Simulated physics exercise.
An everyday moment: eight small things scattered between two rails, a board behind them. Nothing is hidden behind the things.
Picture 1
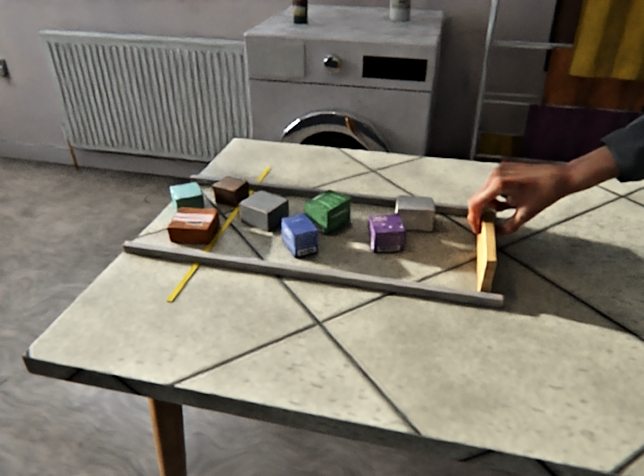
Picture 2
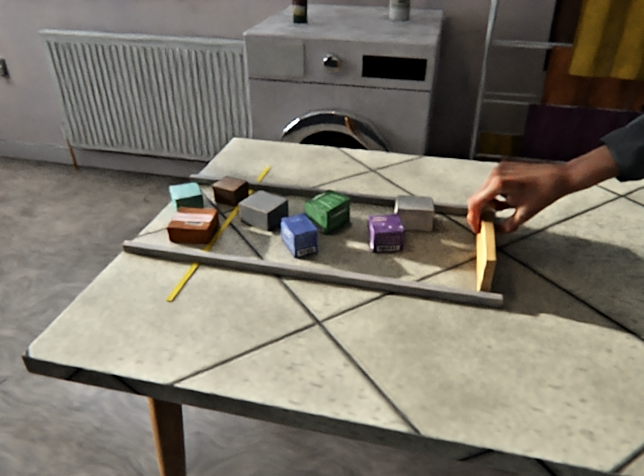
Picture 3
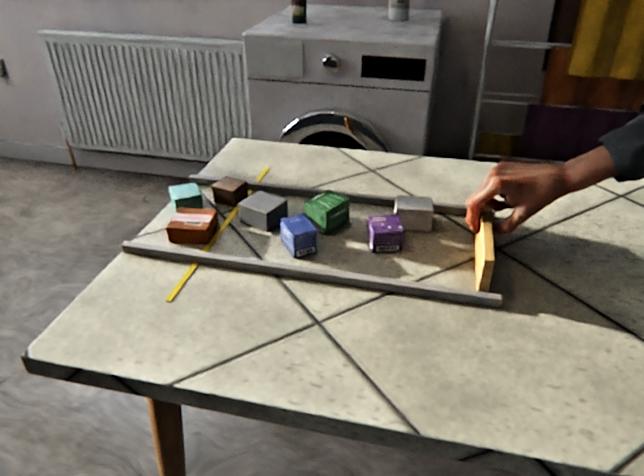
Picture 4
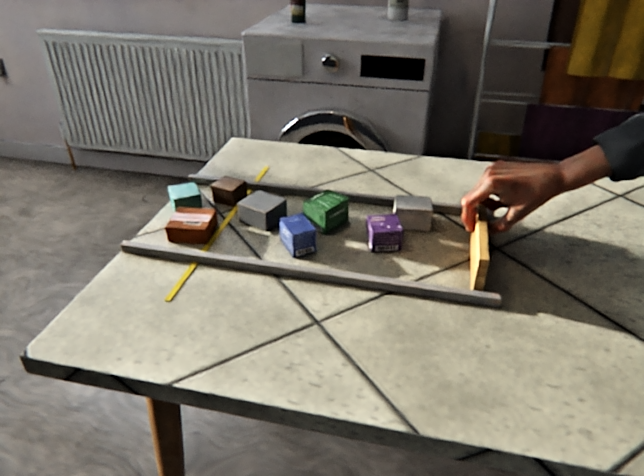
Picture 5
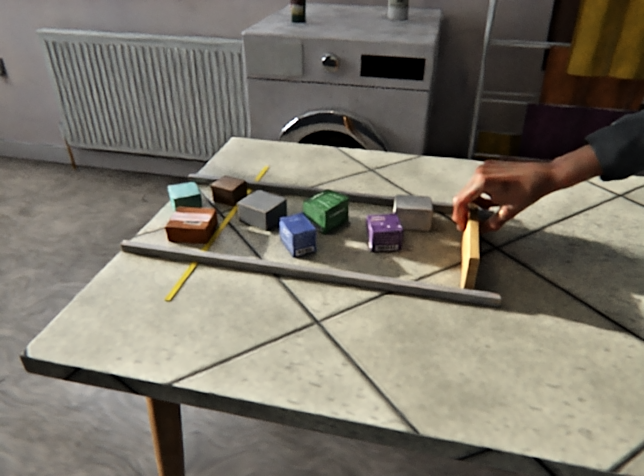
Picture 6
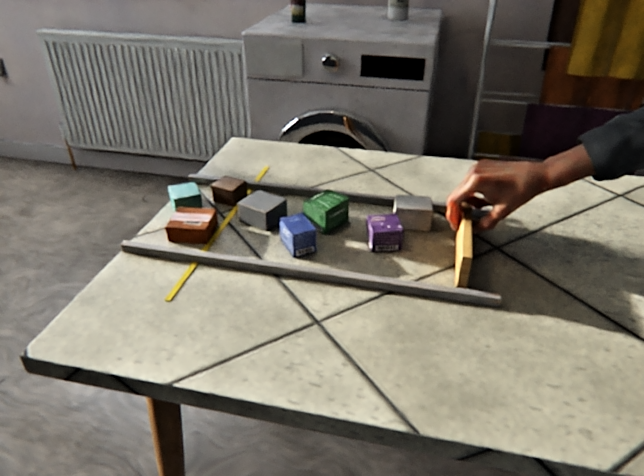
In the video, a hand holds an upright board at the right end of two rails on a table and slides it slightly left, while the eight small coloured blocks scattered between the rails stay still.
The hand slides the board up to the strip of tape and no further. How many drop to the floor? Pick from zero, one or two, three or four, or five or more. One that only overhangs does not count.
As it turns out, the number that fall off is one or two.
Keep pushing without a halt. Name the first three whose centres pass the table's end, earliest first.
Earliest first: The orange box, then the turquoise block, then the grey block.
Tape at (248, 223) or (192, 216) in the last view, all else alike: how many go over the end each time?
Try by try, 1 and 5.
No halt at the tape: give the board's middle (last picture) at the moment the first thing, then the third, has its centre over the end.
First at (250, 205), next at (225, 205).
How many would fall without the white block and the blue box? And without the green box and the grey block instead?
1 in the first case, 0 in the second.
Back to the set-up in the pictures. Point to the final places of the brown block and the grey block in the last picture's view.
About (203, 183), and the other about (152, 210).
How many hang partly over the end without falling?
1 of them.
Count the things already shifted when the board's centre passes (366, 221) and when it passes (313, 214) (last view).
First 3, then 6.
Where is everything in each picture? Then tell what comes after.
Turquoise block (188, 199); orange box (194, 226); brown block (231, 191); board (485, 236); tape (229, 221), in the first picture.
Orange box (194, 225); blue box (299, 235), in the second picture.
Brown block (230, 191); white block (413, 213), in the third picture.
Turquoise block (186, 199); purple box (384, 233), in the fourth picture.
Orange box (192, 225); green box (326, 211), in the fifth picture.
Turquoise block (186, 199); orange box (193, 225); brown block (230, 191); board (464, 233); tape (227, 220), in the sixth picture.
Soon after, none off yet; turquoise block at rest near (186, 199); orange box at rest near (193, 225); brown block at rest near (230, 191).
After that, none off yet; turquoise block at rest near (186, 199); orange box moving near (189, 225); brown block at rest near (230, 191).
And then, none off yet; turquoise block displaced a little near (180, 195); orange box displaced about its own width near (144, 227); brown block displaced about its own width near (216, 187).
In the end, the number that fall off is one or two; gone, orange box and turquoise block.
